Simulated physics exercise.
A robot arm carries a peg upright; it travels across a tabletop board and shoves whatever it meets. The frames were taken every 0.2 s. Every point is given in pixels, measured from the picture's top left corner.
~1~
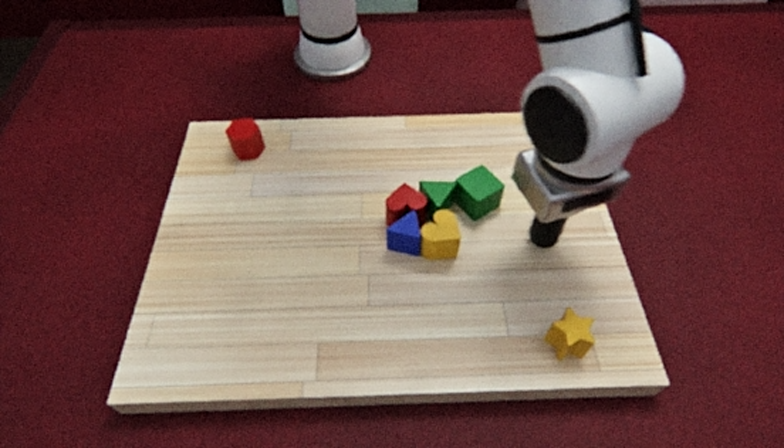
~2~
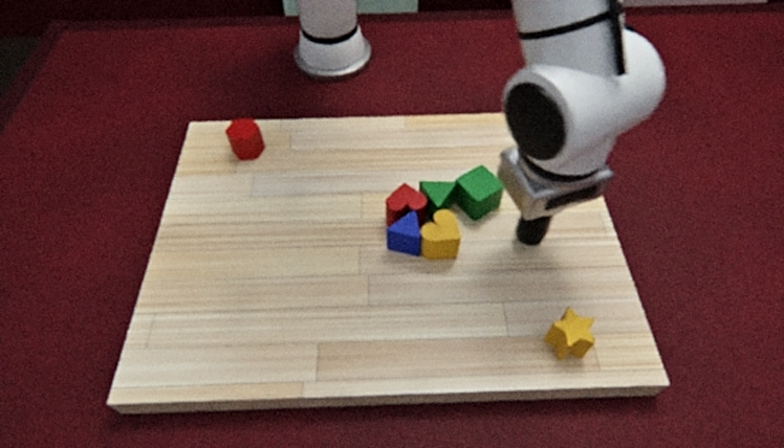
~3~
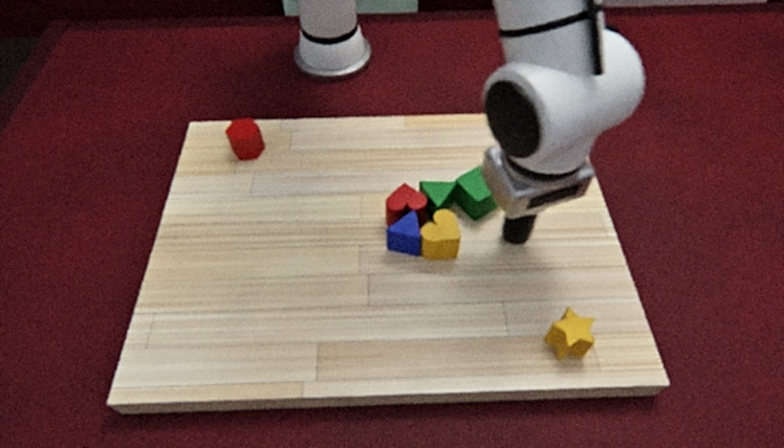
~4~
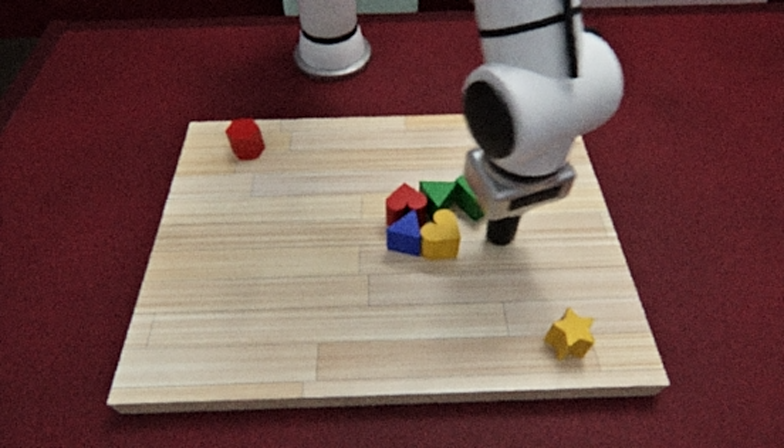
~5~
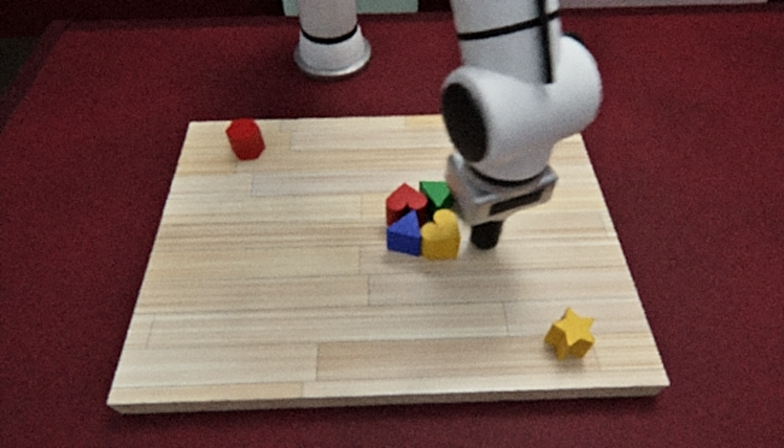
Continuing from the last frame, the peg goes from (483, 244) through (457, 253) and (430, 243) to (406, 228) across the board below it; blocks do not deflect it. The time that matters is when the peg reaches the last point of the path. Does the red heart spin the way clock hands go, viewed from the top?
My answer is yes.
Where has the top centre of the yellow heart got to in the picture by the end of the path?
By then it is at (378, 219).
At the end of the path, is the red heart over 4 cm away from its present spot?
No.
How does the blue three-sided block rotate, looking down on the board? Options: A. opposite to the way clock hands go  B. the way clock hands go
Option B.
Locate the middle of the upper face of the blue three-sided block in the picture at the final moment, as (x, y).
In the picture, it is at (352, 214).
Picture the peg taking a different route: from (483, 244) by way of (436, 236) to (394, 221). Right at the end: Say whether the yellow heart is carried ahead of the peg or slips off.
The block lies off to the side or behind.
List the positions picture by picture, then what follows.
In the first picture, tip of the peg (543, 237), middles of tops, red heart (406, 198), blue three-sided block (407, 225), green three-sided block (438, 189), yellow heart (442, 227).
In the second picture, peg (530, 234), nothing pushed.
In the third picture, peg (515, 233), nothing pushed.
In the fourth picture, peg (500, 235), nothing pushed.
In the fifth picture, peg (484, 239), red heart (406, 198), blue three-sided block (407, 225), green three-sided block (438, 189), yellow heart (442, 227).
What follows on the original path. One third of the way, peg (457, 247); blue three-sided block (396, 222), turned 30° clockwise; yellow heart (426, 228).
Two thirds of the way, peg (430, 237); blue three-sided block (373, 216), turned 50° clockwise; yellow heart (399, 225).
At the end, peg (406, 223); red heart (389, 184), turned 30° clockwise; blue three-sided block (352, 214), turned 25° clockwise; green three-sided block unmoved; yellow heart (378, 219), turned 20° anticlockwise.
